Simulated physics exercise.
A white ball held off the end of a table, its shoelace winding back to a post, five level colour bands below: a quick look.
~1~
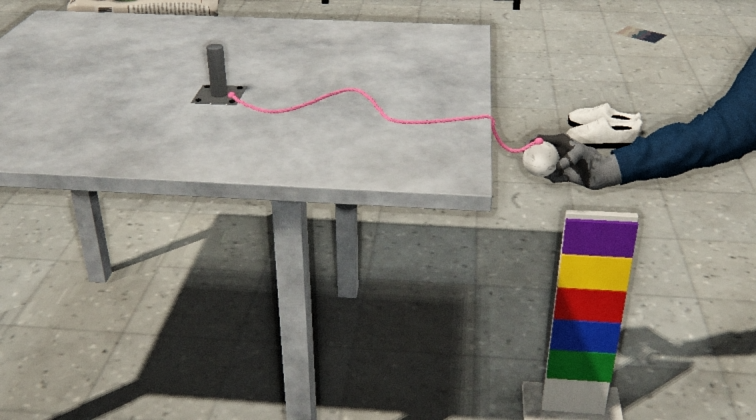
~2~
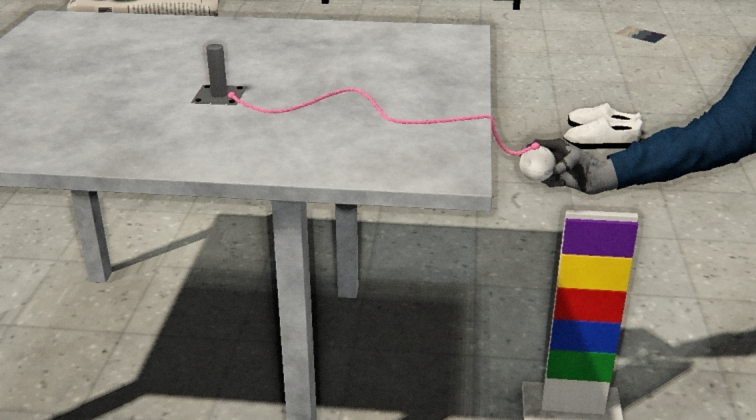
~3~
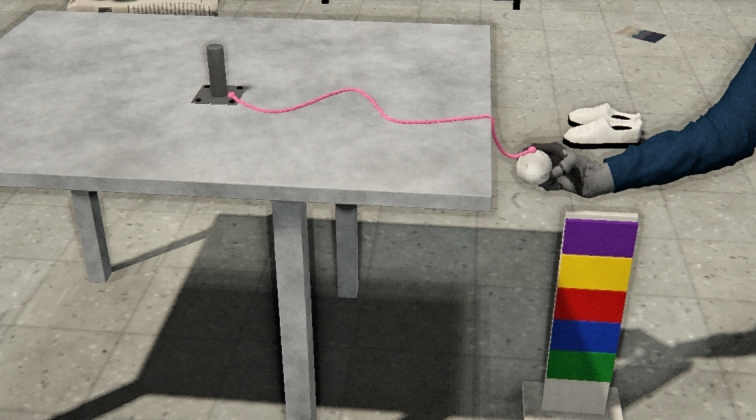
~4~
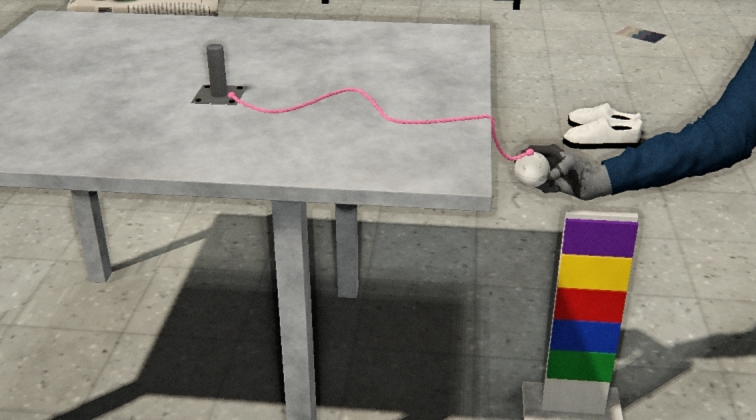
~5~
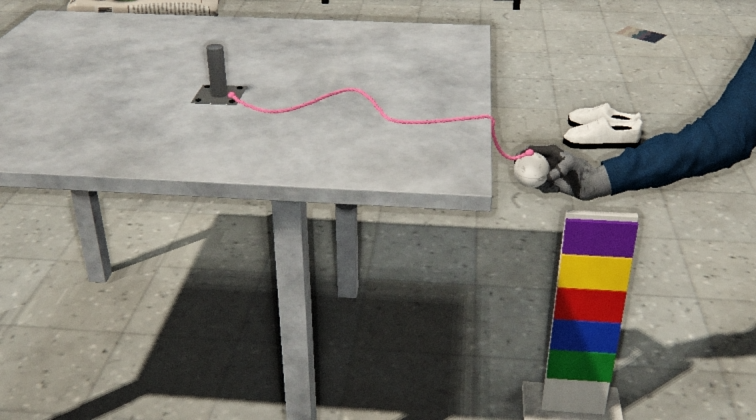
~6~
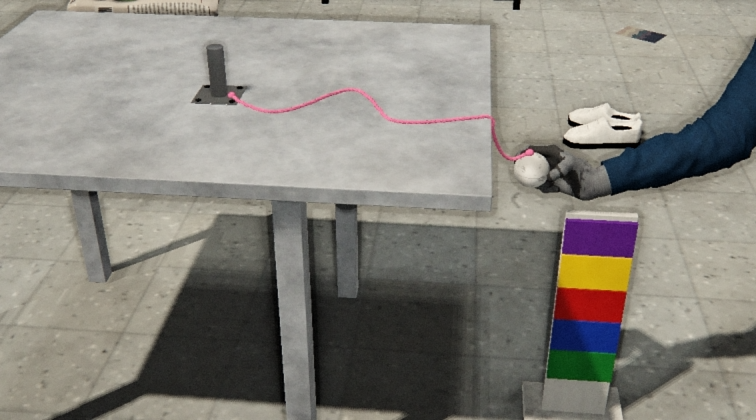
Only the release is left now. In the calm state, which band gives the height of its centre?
The yellow band gives it.
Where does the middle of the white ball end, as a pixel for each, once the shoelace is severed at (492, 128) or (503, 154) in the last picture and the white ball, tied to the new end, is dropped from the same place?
The first cut gives (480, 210) and the second gives (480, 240).
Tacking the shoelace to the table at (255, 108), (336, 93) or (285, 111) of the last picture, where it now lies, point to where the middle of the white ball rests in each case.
The three spots are (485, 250), (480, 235) and (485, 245), in that order.
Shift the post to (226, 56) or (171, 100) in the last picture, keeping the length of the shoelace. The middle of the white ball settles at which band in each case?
Try one - purple; try two - purple.
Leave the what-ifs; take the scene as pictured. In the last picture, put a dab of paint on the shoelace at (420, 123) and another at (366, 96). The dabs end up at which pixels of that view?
At (492, 128) for the first, at (409, 108) for the second.
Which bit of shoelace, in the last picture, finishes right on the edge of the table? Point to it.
About (413, 123).
Early on, ball near (490, 248); level with yellow.
Midway, ball near (480, 266); level with yellow.
Finally, ball near (487, 267); level with yellow. Its centre hangs level with the yellow band.
